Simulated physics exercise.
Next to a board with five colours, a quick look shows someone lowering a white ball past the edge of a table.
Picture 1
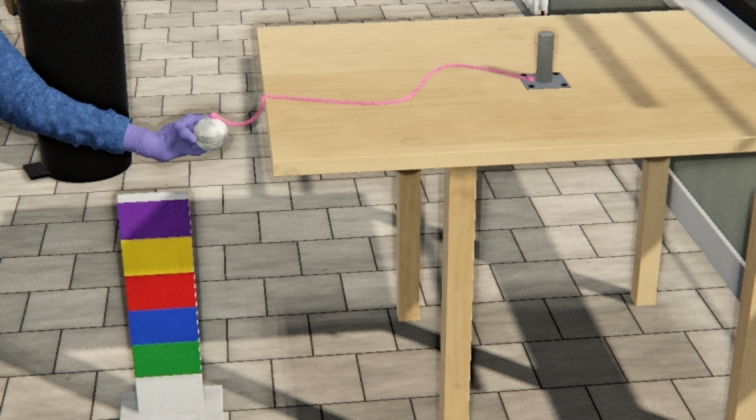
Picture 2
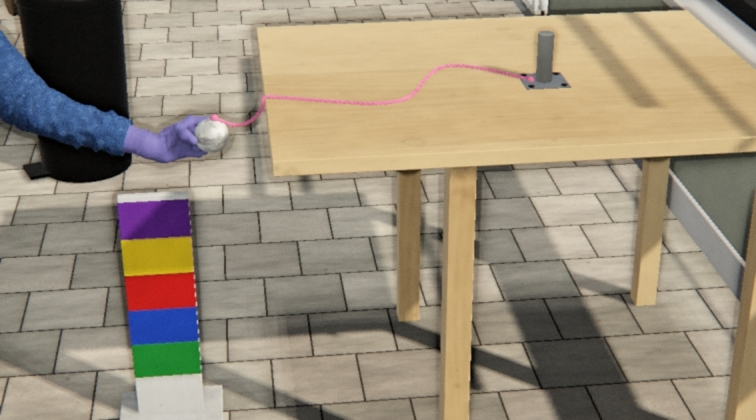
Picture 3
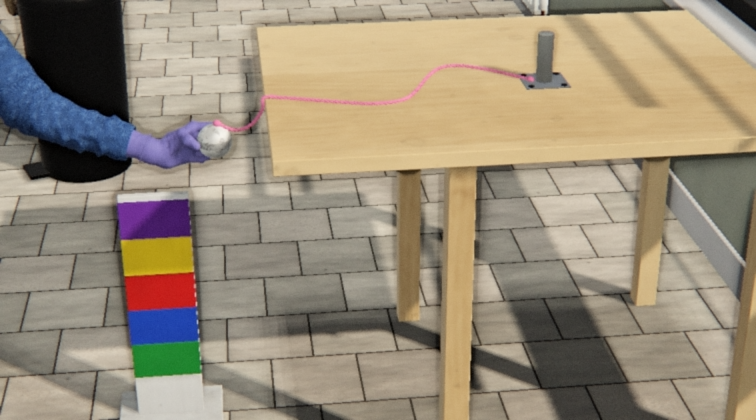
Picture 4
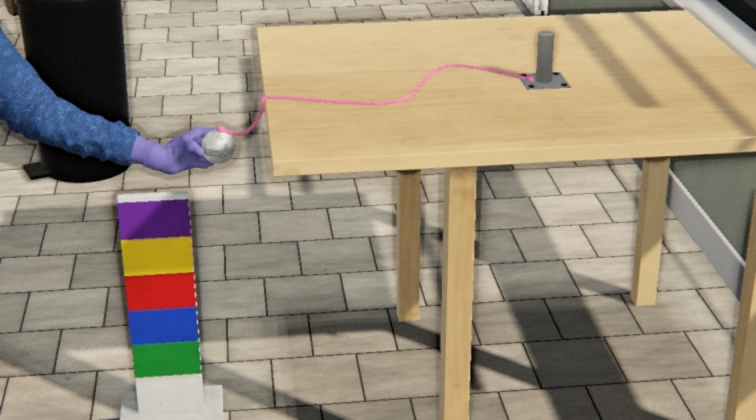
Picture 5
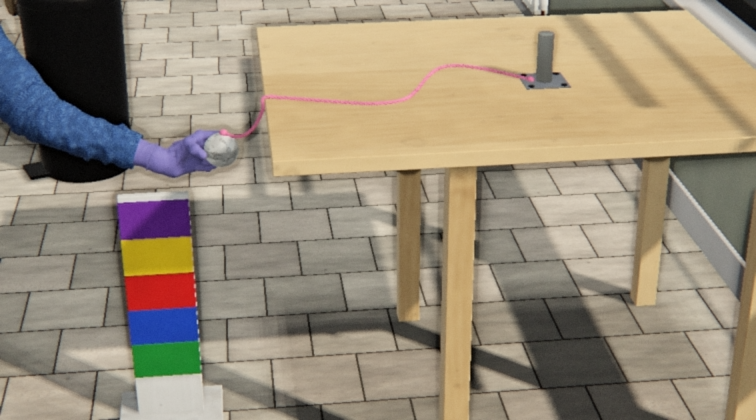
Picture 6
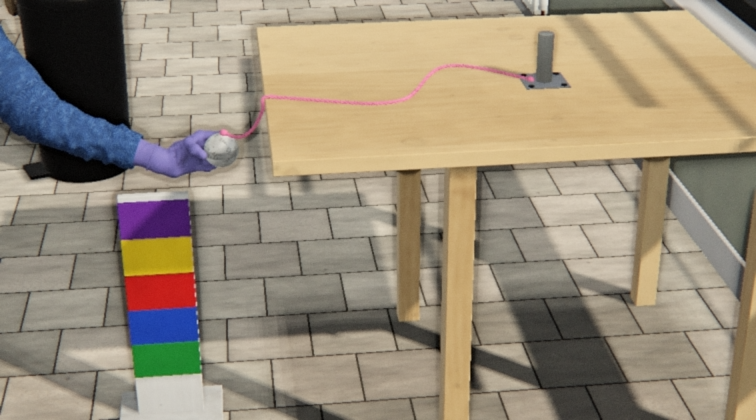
A purple-gloved hand holding a white ball tied to a pink cord lowers it slightly beside a wooden table.
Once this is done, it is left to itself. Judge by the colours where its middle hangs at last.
Level with yellow.
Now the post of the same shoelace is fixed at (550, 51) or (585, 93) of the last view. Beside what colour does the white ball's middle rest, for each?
The first case gives purple, the second gives purple.
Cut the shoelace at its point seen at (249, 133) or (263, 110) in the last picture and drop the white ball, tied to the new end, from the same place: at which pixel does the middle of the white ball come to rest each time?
First try near (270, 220), second near (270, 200).
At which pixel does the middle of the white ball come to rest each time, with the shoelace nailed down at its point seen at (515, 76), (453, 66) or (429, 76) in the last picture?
(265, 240), (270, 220) and (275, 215).
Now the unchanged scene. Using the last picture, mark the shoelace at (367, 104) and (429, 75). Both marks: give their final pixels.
Final spots: (289, 92), then (403, 87).
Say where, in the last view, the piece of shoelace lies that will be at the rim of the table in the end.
That would be the bit at (341, 102).
Soon after, ball near (270, 232); level with yellow.
After that, ball near (257, 245); level with yellow.
In the end, ball near (264, 247); level with yellow. At yellow.
